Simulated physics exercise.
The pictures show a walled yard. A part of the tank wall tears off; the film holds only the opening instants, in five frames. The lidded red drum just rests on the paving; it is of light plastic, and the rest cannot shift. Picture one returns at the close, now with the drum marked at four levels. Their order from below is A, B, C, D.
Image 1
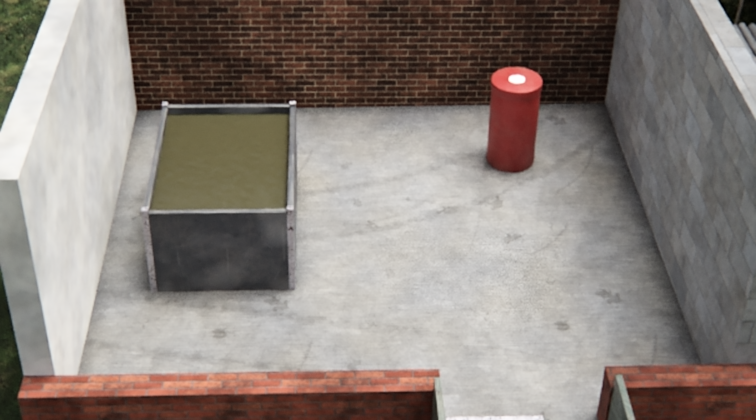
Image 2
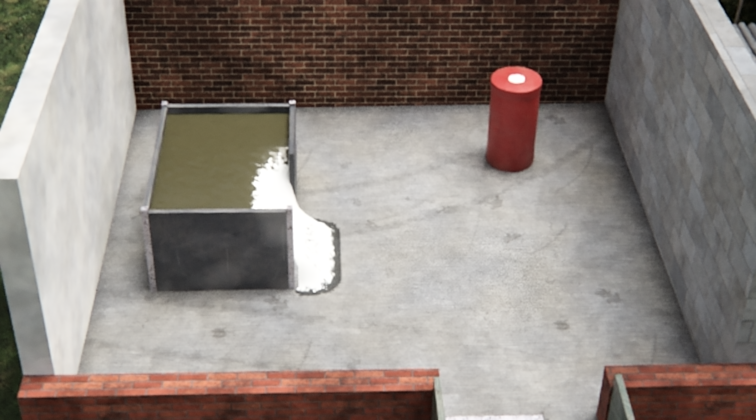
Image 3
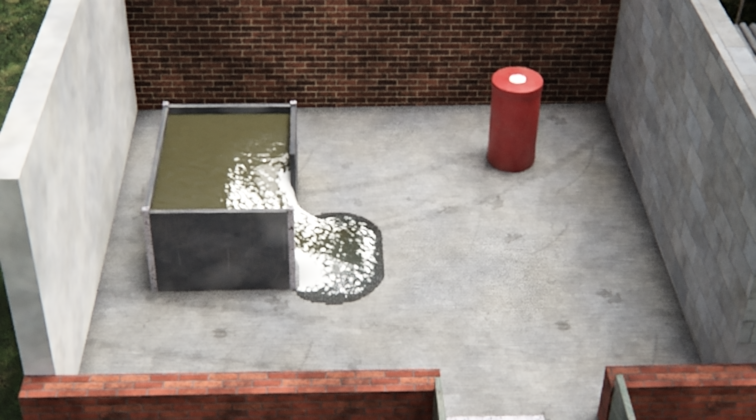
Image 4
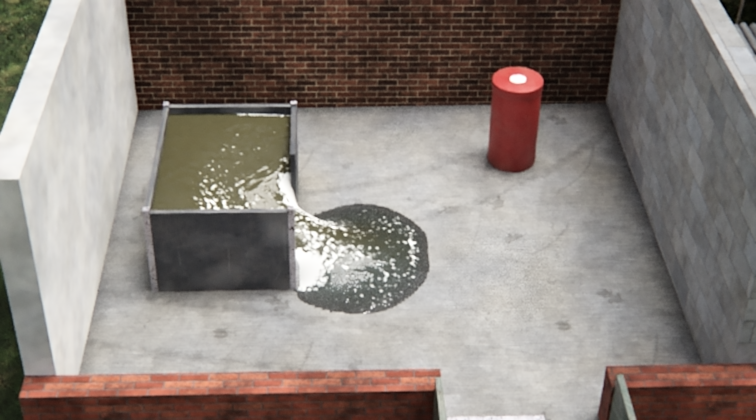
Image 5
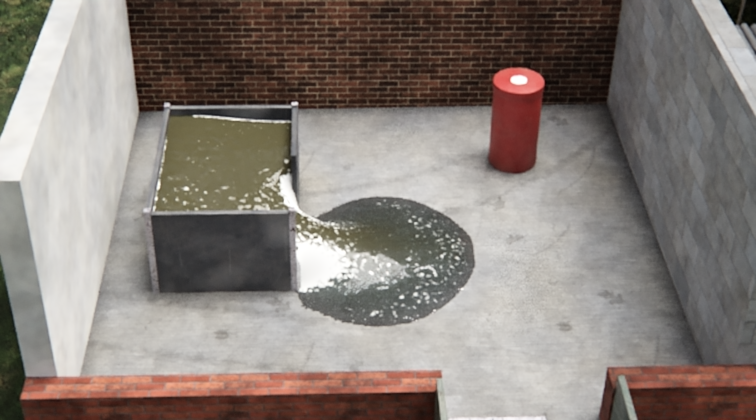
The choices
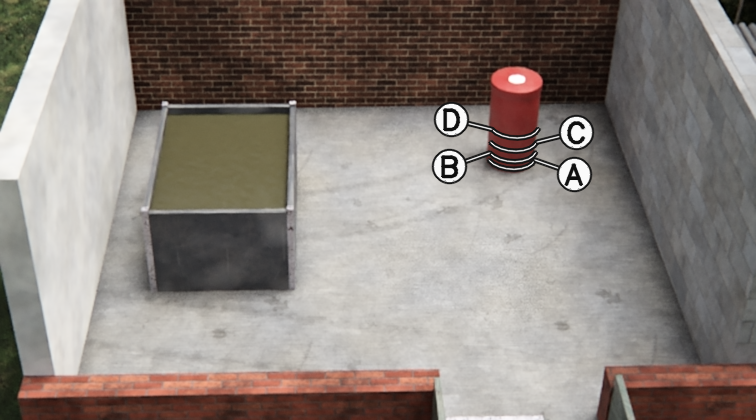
In a walled yard with a concrete floor, a metal tank full of murky greenish water stands to the left of a red drum. Water pours from the tank's right side in a white, foamy rush, then spreads across the ground in a widening dark puddle, while the drum stays standing.
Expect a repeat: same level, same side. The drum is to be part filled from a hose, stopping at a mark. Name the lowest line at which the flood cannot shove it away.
Use mark B.
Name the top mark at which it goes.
That is mark A.
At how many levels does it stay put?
Three of them.
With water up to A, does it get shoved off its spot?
Yes, that goes wrong.
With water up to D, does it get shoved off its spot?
No, that is safe.
On the marked copy, A at (514, 169); B at (514, 161); C at (515, 151); D at (517, 138); from the bottom up A, B, C, D.
If A is chosen, it is pushed about 3 times its own width away.
If B is chosen, it does not move.
If C is chosen, it does not move.
If D is chosen, it does not move.
